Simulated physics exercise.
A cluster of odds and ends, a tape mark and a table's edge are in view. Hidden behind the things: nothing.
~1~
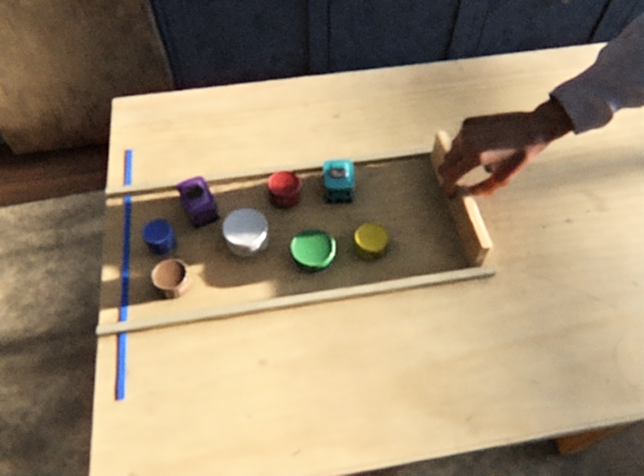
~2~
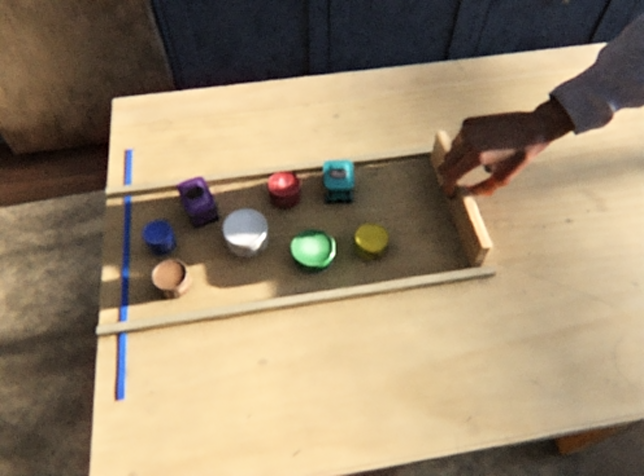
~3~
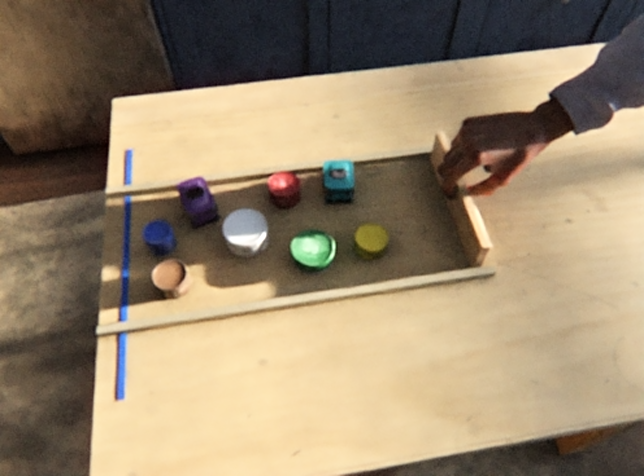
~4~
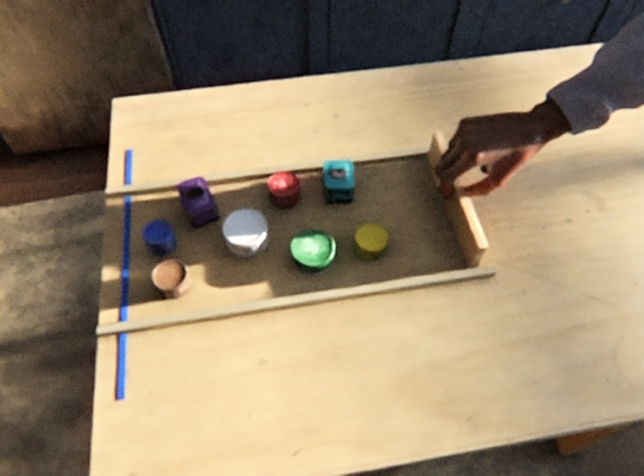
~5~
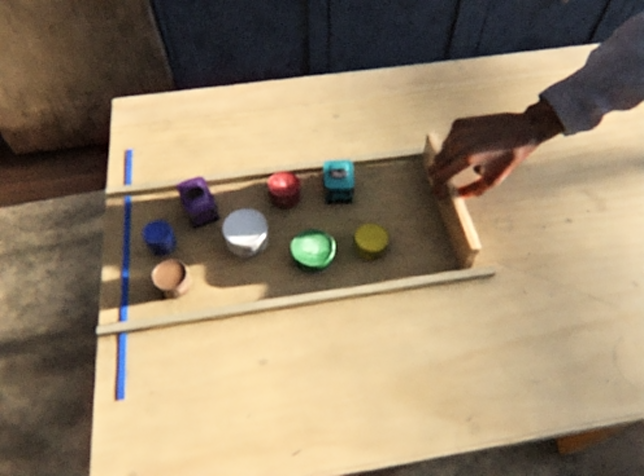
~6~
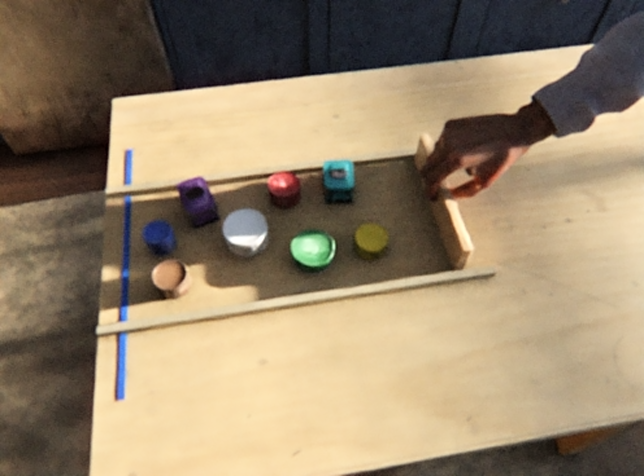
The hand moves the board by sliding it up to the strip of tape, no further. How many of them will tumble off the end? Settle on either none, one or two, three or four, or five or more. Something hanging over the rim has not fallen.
The number that falls off comes to five or more.
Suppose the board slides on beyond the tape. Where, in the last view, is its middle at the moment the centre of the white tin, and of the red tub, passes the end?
White tin: (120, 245); red tub: (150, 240).
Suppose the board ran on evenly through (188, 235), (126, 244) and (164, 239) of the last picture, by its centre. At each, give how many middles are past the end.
The counts would come out as 0, 5 and 1.
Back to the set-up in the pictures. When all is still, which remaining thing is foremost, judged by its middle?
Result - the white tin.
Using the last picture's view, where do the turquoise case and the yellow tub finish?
The turquoise case ends up near (109, 212), and the yellow tub near (106, 281).
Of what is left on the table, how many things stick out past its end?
3 in all.
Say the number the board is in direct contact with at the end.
That number would be 3.
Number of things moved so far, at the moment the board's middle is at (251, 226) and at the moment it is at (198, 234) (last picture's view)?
Well, it's 7 at the first one and 8 at the second.
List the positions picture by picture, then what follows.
In the first picture, blue pot (160, 238); brown tub (172, 279); purple case (198, 202); board (458, 198); tape (126, 256).
In the second picture, brown tub (172, 279); white tin (246, 233).
In the third picture, purple case (198, 202); board (458, 198).
In the fourth picture, blue pot (160, 238); turquoise case (338, 182).
In the fifth picture, brown tub (172, 279); green tin (313, 252).
In the sixth picture, blue pot (160, 238); brown tub (172, 279); purple case (198, 202); board (441, 200); tape (126, 256).
Soon after, none off yet; blue pot at rest near (160, 238); brown tub at rest near (172, 279); purple case at rest near (198, 202).
In the end, the number that fall off is five or more; gone, green tin, red tub, purple case, brown tub and blue pot.
